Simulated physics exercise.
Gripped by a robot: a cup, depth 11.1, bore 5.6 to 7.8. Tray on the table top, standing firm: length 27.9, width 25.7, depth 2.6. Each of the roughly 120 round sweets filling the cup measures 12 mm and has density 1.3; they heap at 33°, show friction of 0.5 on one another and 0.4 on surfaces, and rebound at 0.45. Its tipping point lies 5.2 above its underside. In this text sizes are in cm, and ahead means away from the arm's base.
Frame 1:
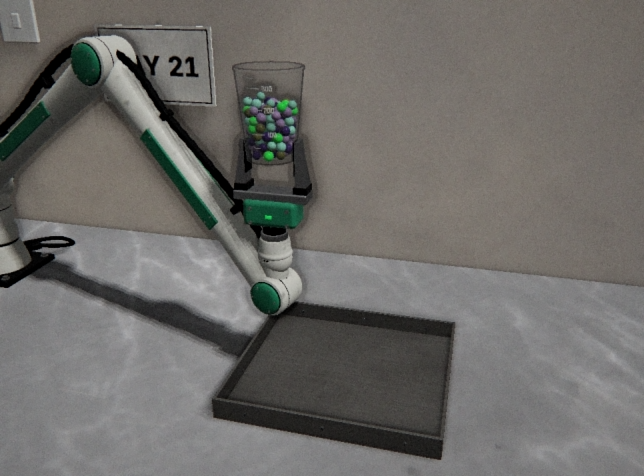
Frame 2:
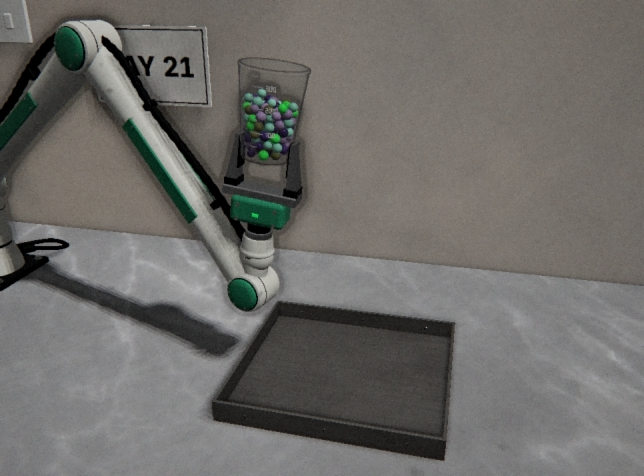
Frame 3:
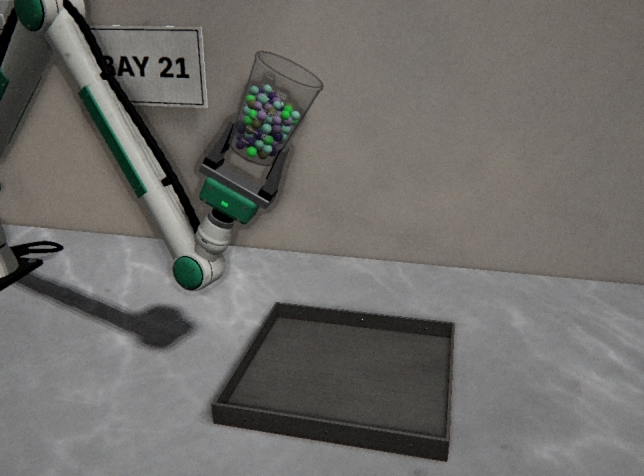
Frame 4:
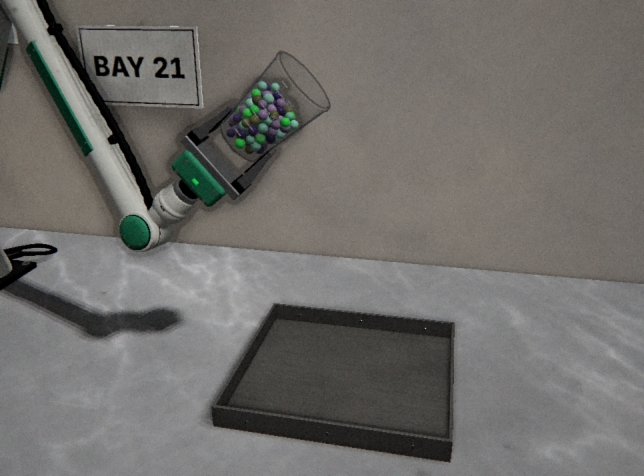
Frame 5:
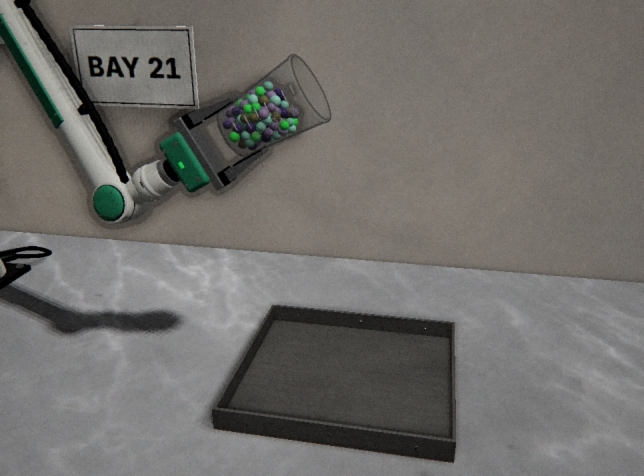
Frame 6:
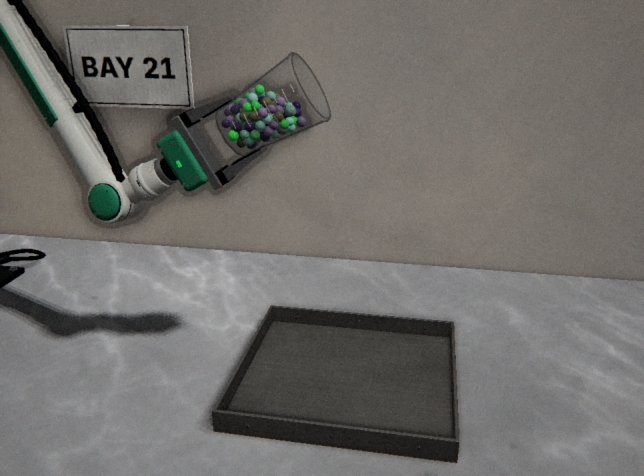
A robot arm gripping a clear cup of small green, purple and blue balls draws its wrist up and to the left while tilting the cup steeply rightward, the balls staying inside above an empty dark tray.
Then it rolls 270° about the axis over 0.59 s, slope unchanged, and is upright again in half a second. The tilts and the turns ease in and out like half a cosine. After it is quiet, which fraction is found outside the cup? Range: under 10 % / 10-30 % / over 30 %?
Less than 10 %.
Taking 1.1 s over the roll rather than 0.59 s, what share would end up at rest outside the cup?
It would come to close to 0 per cent.
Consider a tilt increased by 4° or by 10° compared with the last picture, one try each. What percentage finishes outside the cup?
The first try gives around 0 percent, the second around 0 percent.
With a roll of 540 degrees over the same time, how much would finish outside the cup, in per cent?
Roughly 0 percent, then.
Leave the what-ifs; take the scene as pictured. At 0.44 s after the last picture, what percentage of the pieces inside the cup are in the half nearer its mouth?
Roughly 30 percent.
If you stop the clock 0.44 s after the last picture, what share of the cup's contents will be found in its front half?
I'd put it at about 45 per cent.
Then, 0.44 s on, tipped 60°, highest piece 39 above the table; 125 in the cup.
Then, 0.87 s on, tipped 24°, highest piece 39 above the table; 125 in the cup.
Then, 1.29 s on, upright, highest piece 40 above the table; 125 in the cup.
Then, 1.99 s on, upright, highest piece 40 above the table; 125 in the cup.
In the end, 125 in the cup. That is 0 % outside the cup.
